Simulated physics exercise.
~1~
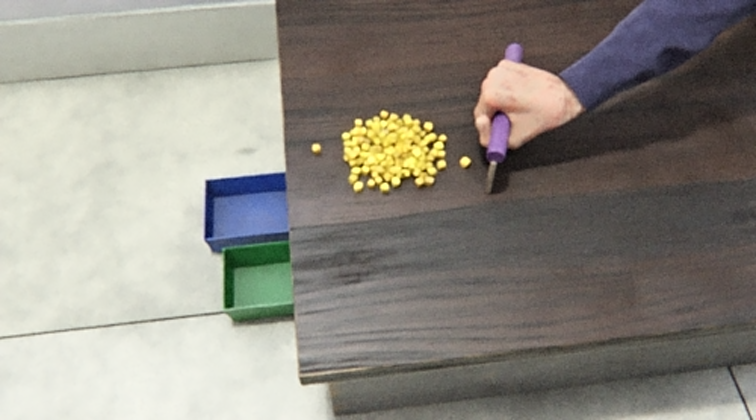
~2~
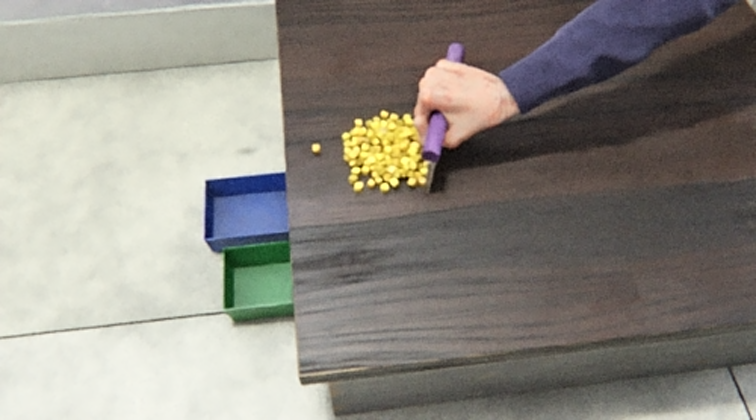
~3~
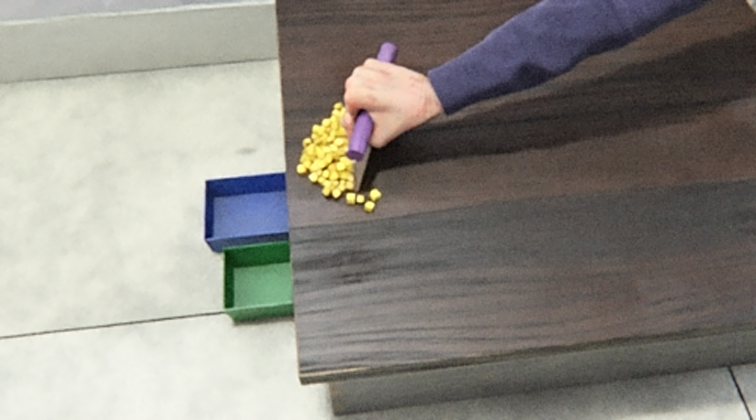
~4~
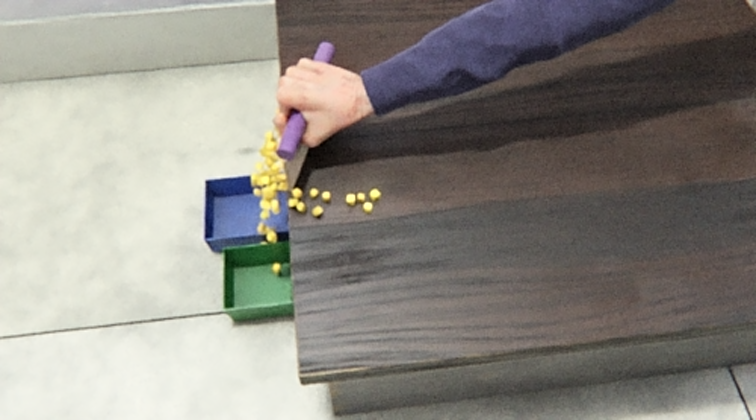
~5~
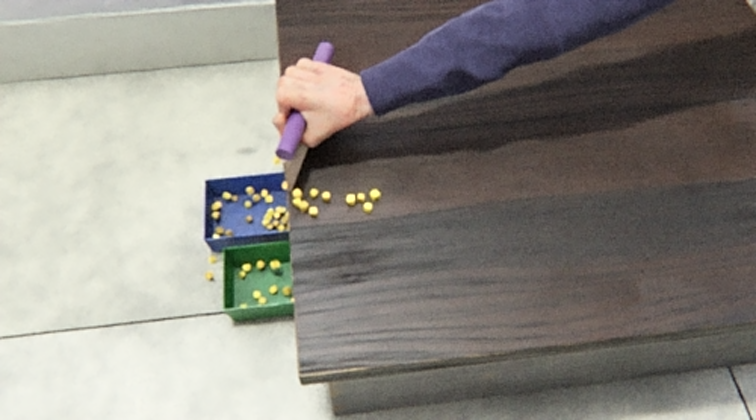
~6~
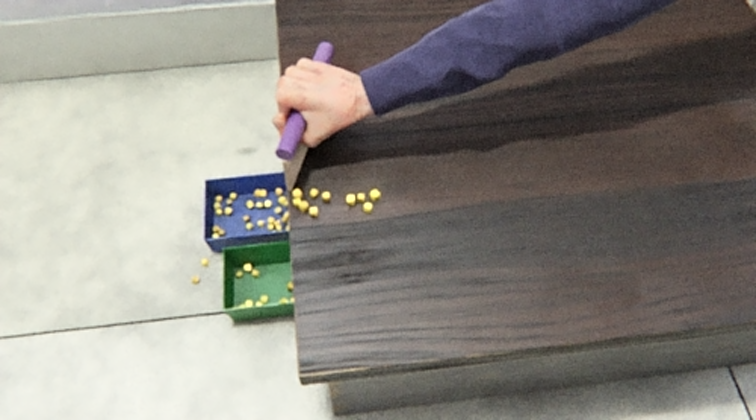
At the start, a heap of small yellow cubes lies on a dark wooden tabletop, with a blue tin and a green tin beyond its left edge. A hand in a dark blue sleeve grips a purple-handled scraper to the right of the heap. The hand pushes the scraper left into the cubes, driving them toward the edge while a few slip past the blade. The scraper stops at the edge as many cubes spill over. They scatter into both tins, more in the blue, while a few land outside and others remain on the tabletop.
